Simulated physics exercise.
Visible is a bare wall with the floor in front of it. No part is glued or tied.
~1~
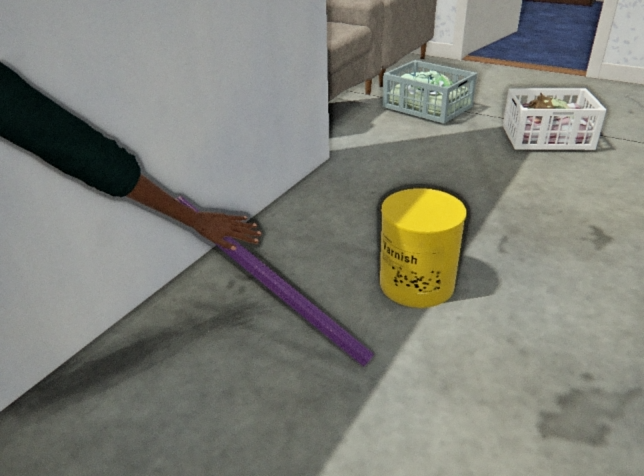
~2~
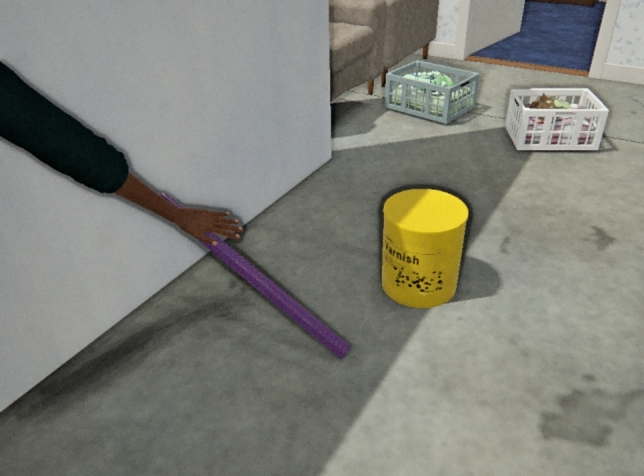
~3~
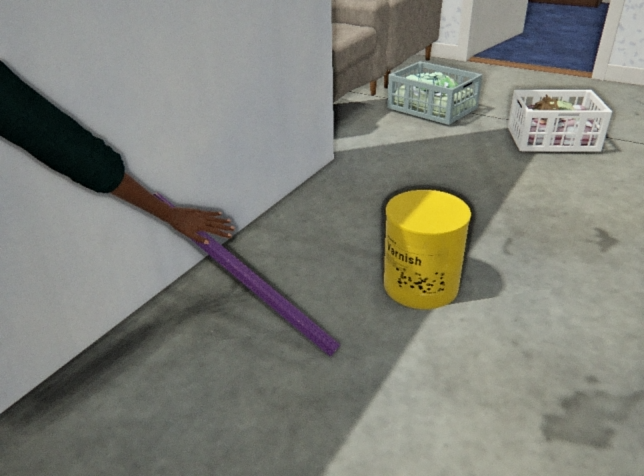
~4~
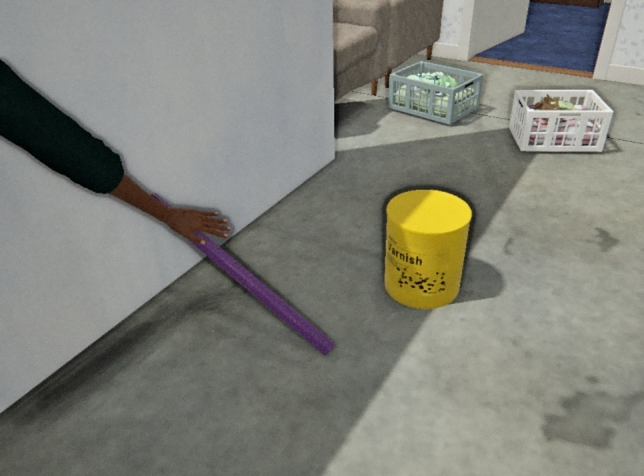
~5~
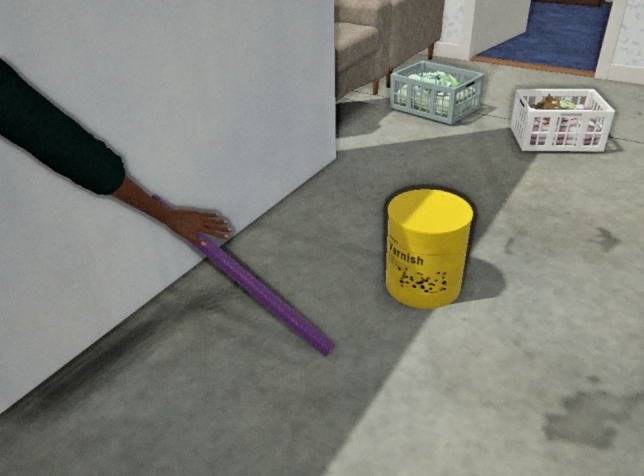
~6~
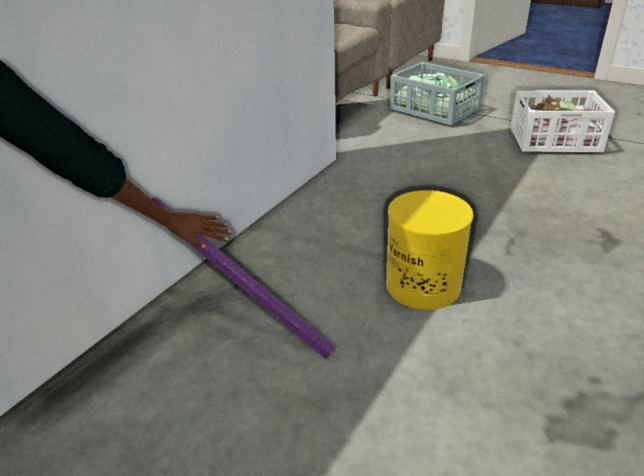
A purple pole, with a dark-sleeved arm's hand at its upper end, shifts a short way left beside a bare wall, away from a yellow pail on the gray floor. The hand and pole then stay almost still, while the pail and two baskets behind it barely change position.
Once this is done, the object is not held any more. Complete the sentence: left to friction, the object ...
It skids away.
Then, 0.30 s later than the last frame, purple pole sunk by 14° near (248, 299).
Then, 0.40 s later than the last frame, purple pole sunk by 27° near (253, 319).
When it is over, moved from the start, purple pole; yellow pail as before. End places, in pixels of the last picture, purple pole near (254, 320). The pole gives way.
